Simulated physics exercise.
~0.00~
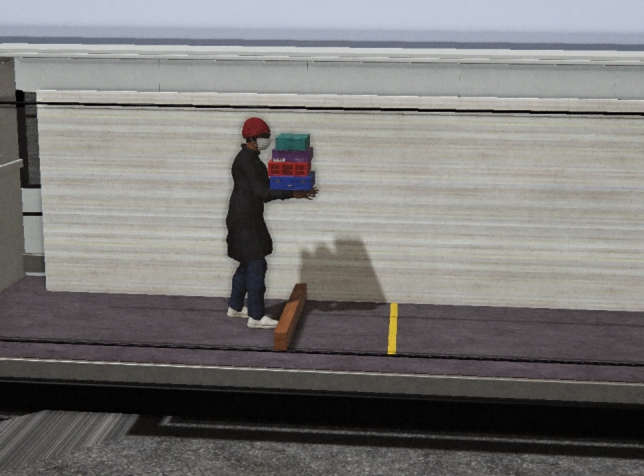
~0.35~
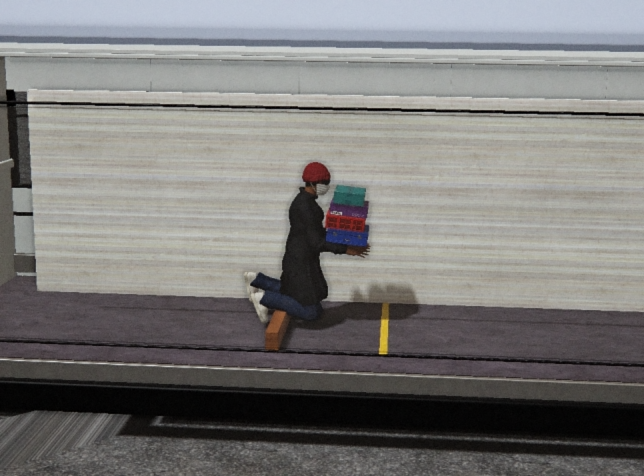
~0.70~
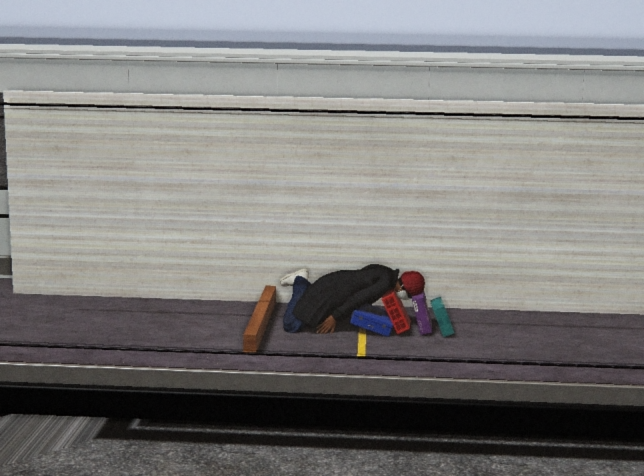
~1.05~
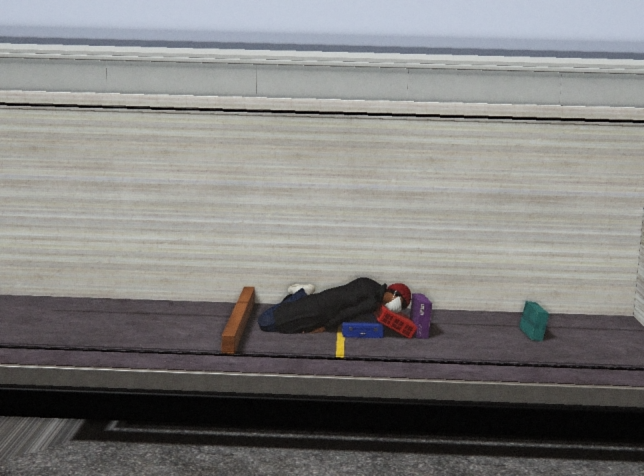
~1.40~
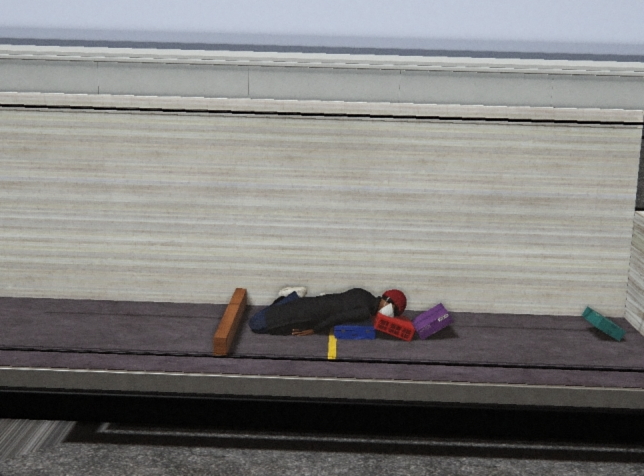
Person in red cap carrying stacked coloured boxes pitching forward over a low rail, landing face down with boxes scattered rightward, teal farthest.
